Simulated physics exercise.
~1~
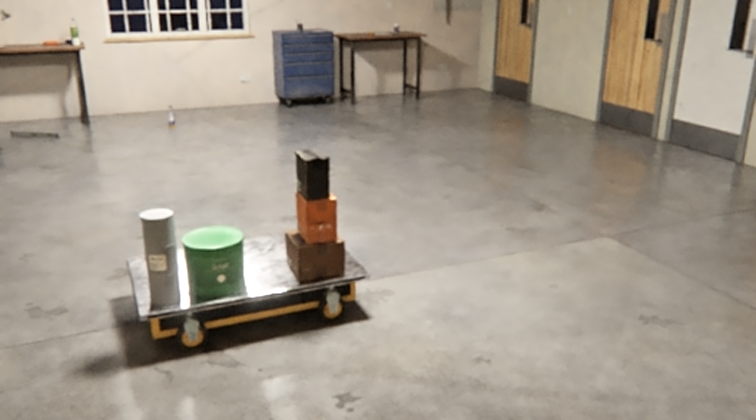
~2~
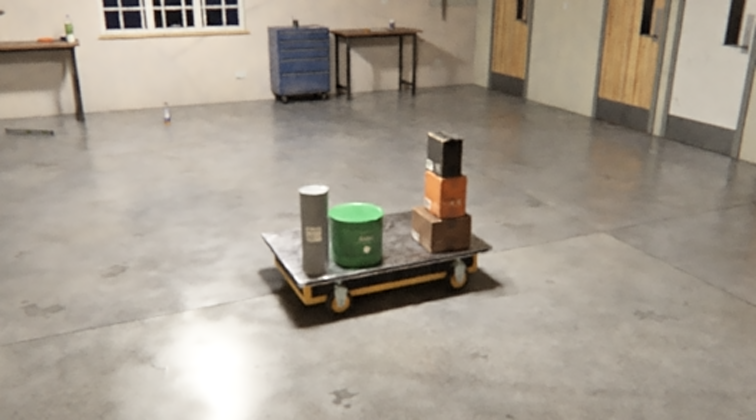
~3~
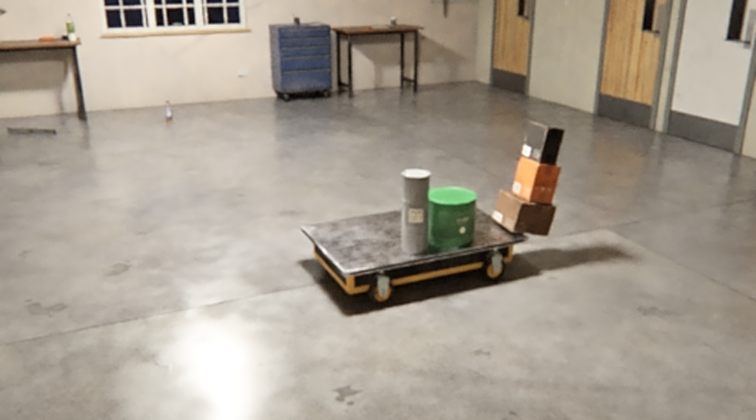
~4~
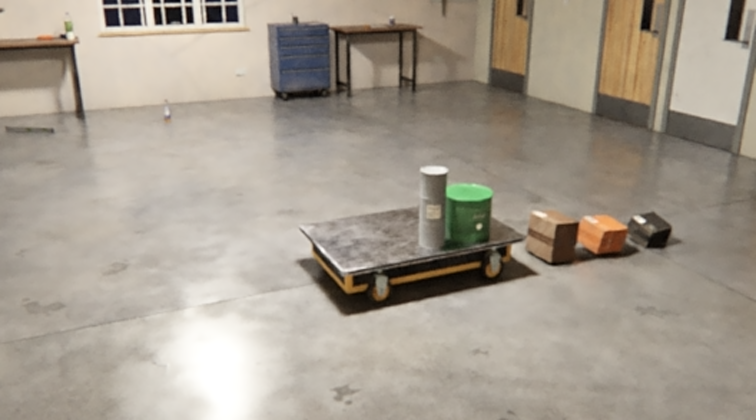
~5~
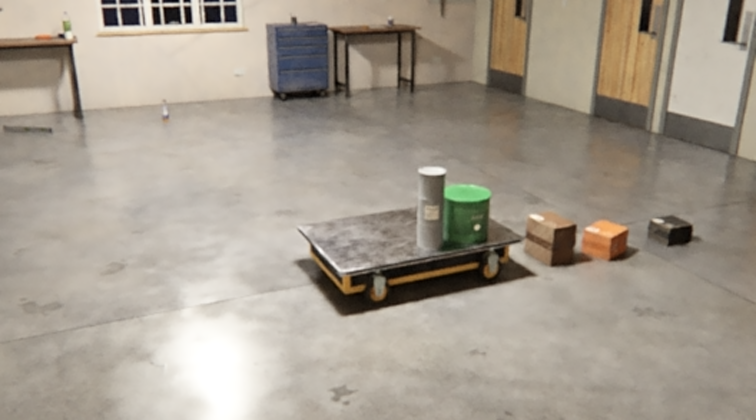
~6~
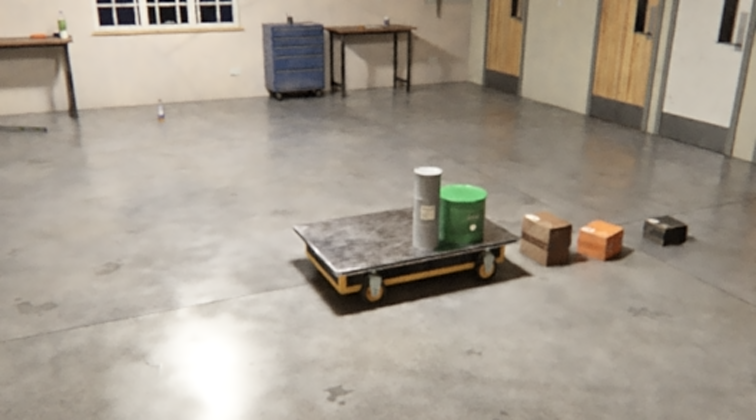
A flat cart carrying a grey canister, a green pail and a stack of three boxes rolled right across a concrete floor and stopped; the stack tipped off the front onto the floor, while the canister and pail slid forward but stayed aboard.
